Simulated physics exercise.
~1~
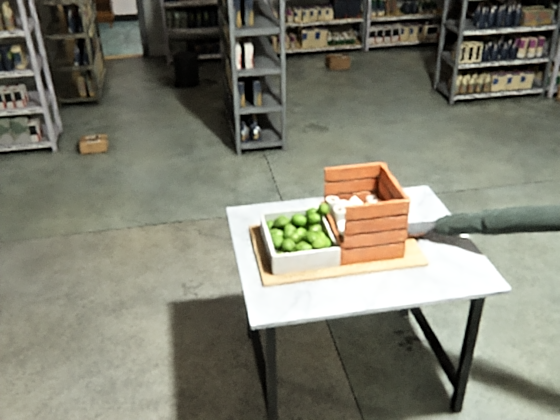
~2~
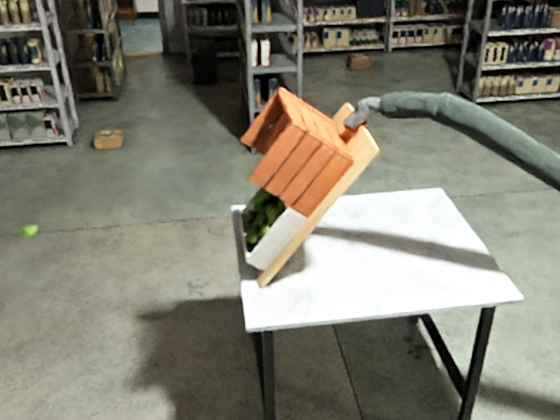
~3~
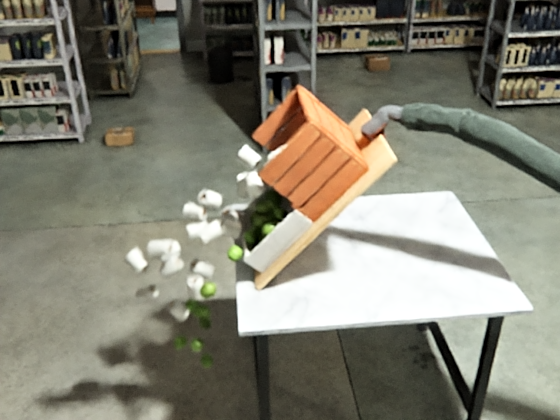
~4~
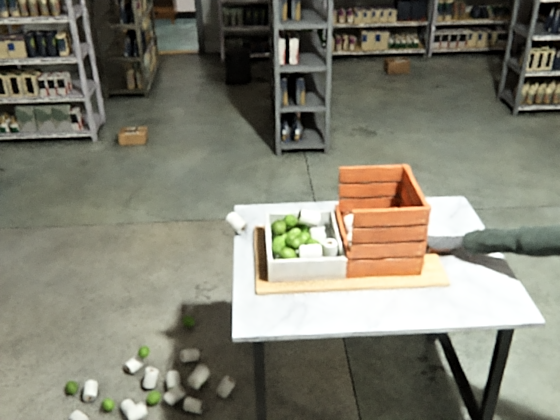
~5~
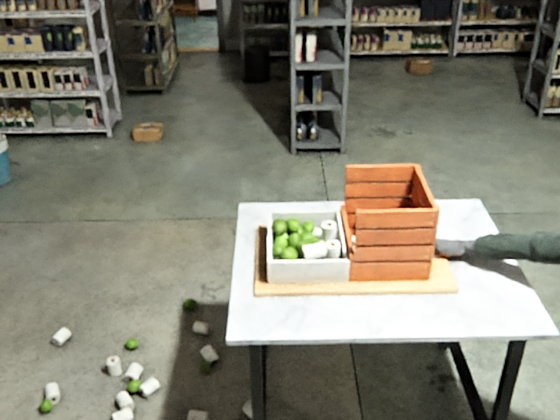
In a storeroom with a grey concrete floor and shelves of goods along the back, seen from slightly above, a white table stands towards the right. On it, a wooden board carries a white tub of green, round fruit-like pieces on the left and an orange slatted tub of white rolls on the right. A grey-green arm raises the board's right end, tipping it steeply left, and a green piece flies off. White rolls and more green pieces then spill over the left side. The arm lowers the board flat, leaving rolls among the green pieces in the white tub and others scattered across the floor.
